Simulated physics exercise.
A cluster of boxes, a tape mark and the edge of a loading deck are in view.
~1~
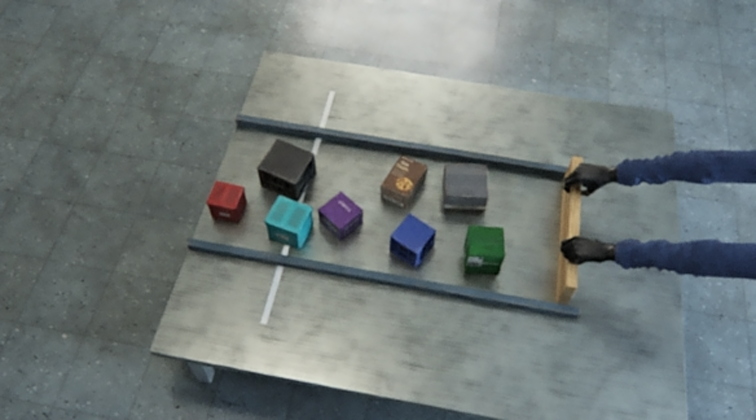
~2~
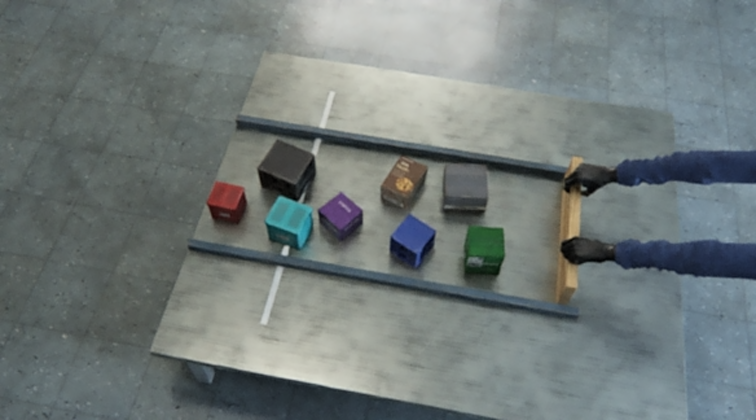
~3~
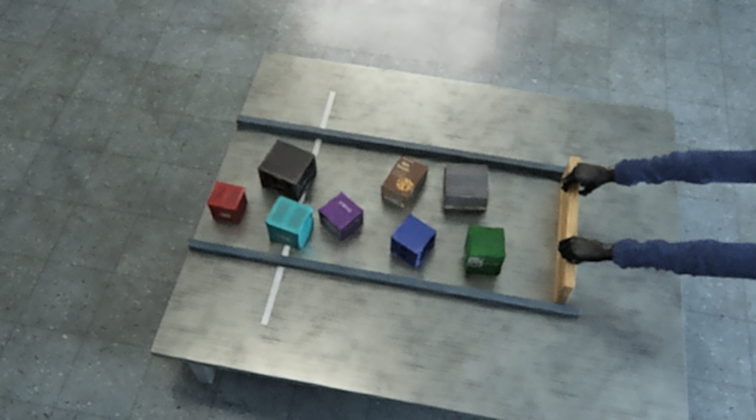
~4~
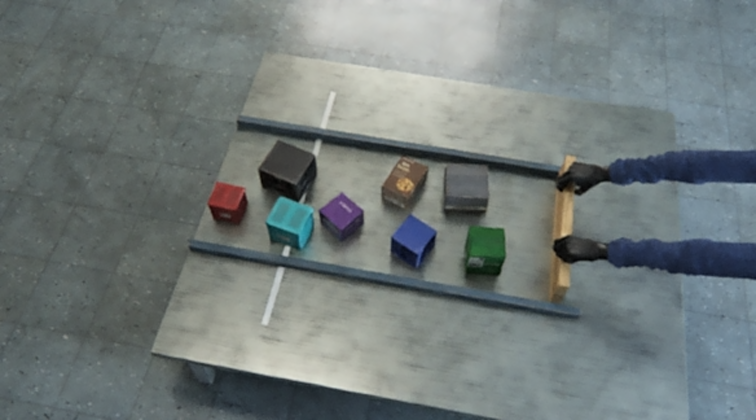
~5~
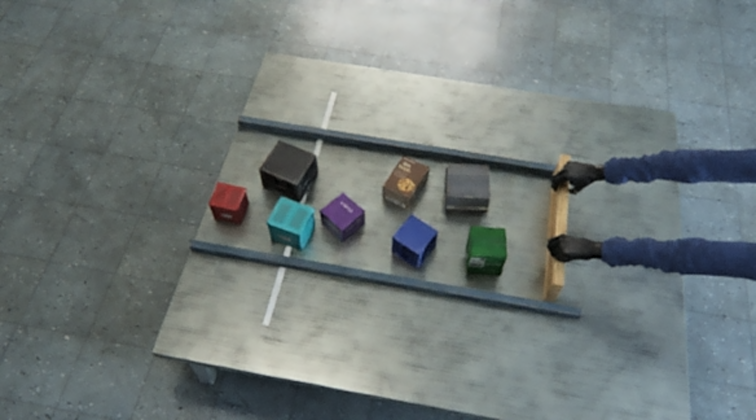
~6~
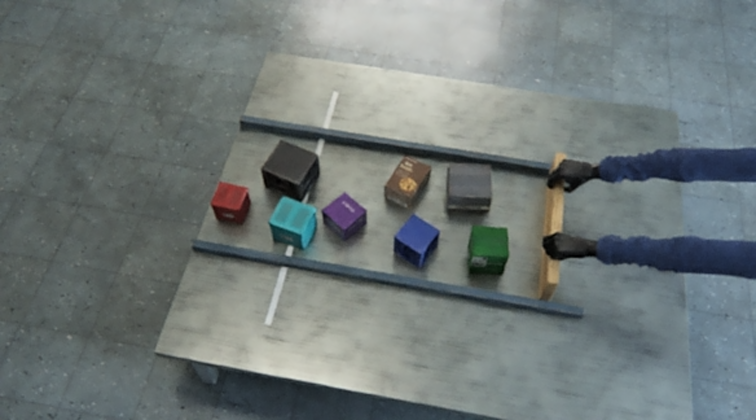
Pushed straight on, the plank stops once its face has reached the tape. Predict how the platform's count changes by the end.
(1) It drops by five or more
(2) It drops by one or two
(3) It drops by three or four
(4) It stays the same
(2) It drops by one or two.
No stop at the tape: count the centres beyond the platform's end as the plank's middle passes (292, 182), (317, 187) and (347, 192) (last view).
3; 1; 0.
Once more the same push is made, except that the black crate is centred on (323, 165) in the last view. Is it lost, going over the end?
It goes off the edge.
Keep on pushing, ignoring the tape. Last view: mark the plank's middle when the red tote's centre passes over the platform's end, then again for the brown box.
(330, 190) and (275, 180), roughly.
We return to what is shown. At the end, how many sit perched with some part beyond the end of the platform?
That comes to 1 of them.
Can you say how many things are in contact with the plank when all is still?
At rest, 3 are in contact.
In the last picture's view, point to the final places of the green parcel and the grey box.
Final positions - green parcel around (279, 214), grey box around (294, 157).
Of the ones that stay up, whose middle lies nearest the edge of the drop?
Turquoise tote - nearest.
A little later, none off yet; red tote at rest near (232, 204); black crate at rest near (291, 171); turquoise tote at rest near (294, 224).
Next, none off yet; red tote moving near (230, 203); black crate shifted about its own width near (263, 167); turquoise tote shifted about its own width near (256, 223).
When it is over, the number that fall off is one or two; down, black crate and red tote.
